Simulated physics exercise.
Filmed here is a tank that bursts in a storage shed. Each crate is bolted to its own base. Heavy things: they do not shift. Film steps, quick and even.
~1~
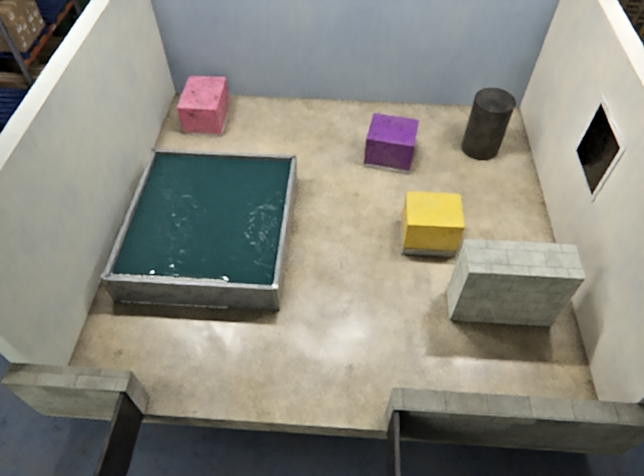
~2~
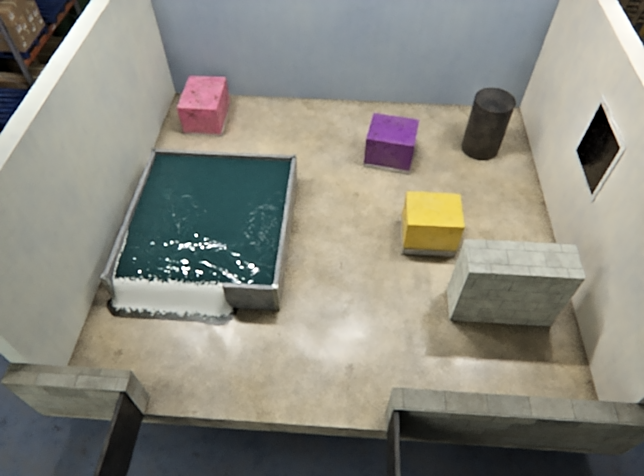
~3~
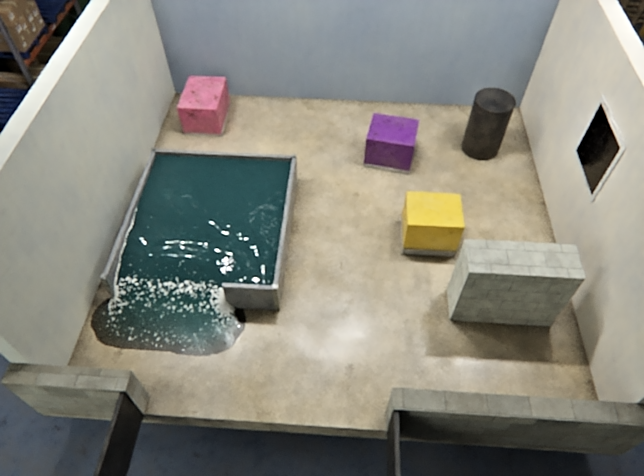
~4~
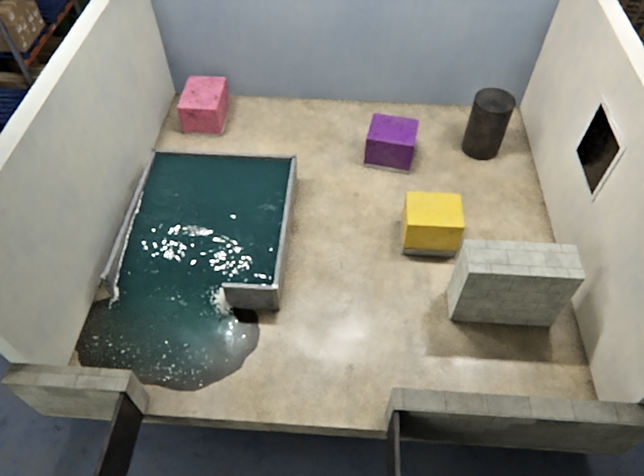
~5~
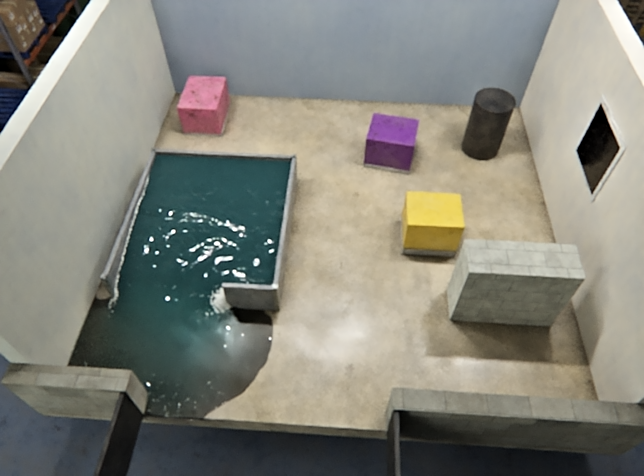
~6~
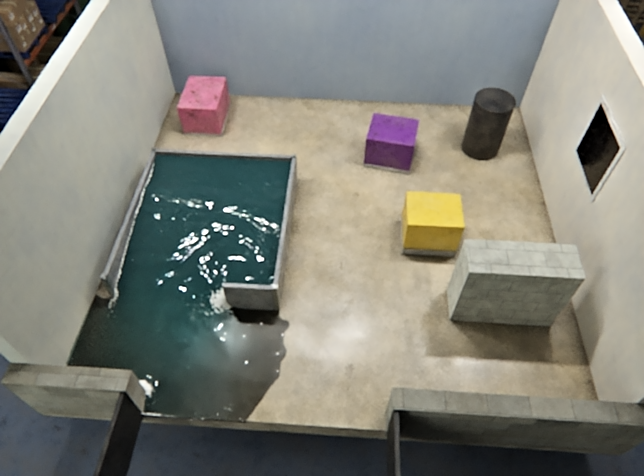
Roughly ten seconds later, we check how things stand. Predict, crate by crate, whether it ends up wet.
The purple crate ends up dry; the pink crate ends up wet; the yellow crate ends up dry.
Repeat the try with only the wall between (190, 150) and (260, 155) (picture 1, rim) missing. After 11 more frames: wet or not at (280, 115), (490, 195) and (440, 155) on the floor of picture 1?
Well, the first one's sodden, the second's left untouched, and the third's left untouched.
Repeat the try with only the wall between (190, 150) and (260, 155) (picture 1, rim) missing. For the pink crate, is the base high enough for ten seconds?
Pink: Overtopped.
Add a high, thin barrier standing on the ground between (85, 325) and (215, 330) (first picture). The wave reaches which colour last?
It's the purple-painted one.
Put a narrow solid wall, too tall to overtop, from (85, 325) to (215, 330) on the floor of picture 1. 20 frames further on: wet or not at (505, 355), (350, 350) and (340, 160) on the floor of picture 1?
The first point comes out inundated, the next inundated, the last unwetted.
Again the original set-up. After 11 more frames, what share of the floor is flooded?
Roughly 10 percent, I reckon.
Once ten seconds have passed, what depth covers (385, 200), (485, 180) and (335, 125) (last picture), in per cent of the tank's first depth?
First 2, next 2, last 4 in a hundred.
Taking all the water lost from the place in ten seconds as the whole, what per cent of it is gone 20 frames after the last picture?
Share gone: About 45 %.
A moment on, water covers 10 % of the floor; the purple crate not reached, the pink crate not reached, the yellow crate not reached.
Next, water covers 10 % of the floor; the purple crate not reached, the pink crate not reached, the yellow crate not reached.
Then, water covers 20 % of the floor; the purple crate not reached, the pink crate water round its plinth, the yellow crate not reached.
Later, water covers 45 % of the floor; the purple crate not reached, the pink crate water round its plinth, the yellow crate not reached.
In the end, water covers 55 % of the floor; the purple crate stayed above the water, the pink crate was topped, the yellow crate stayed above the water.
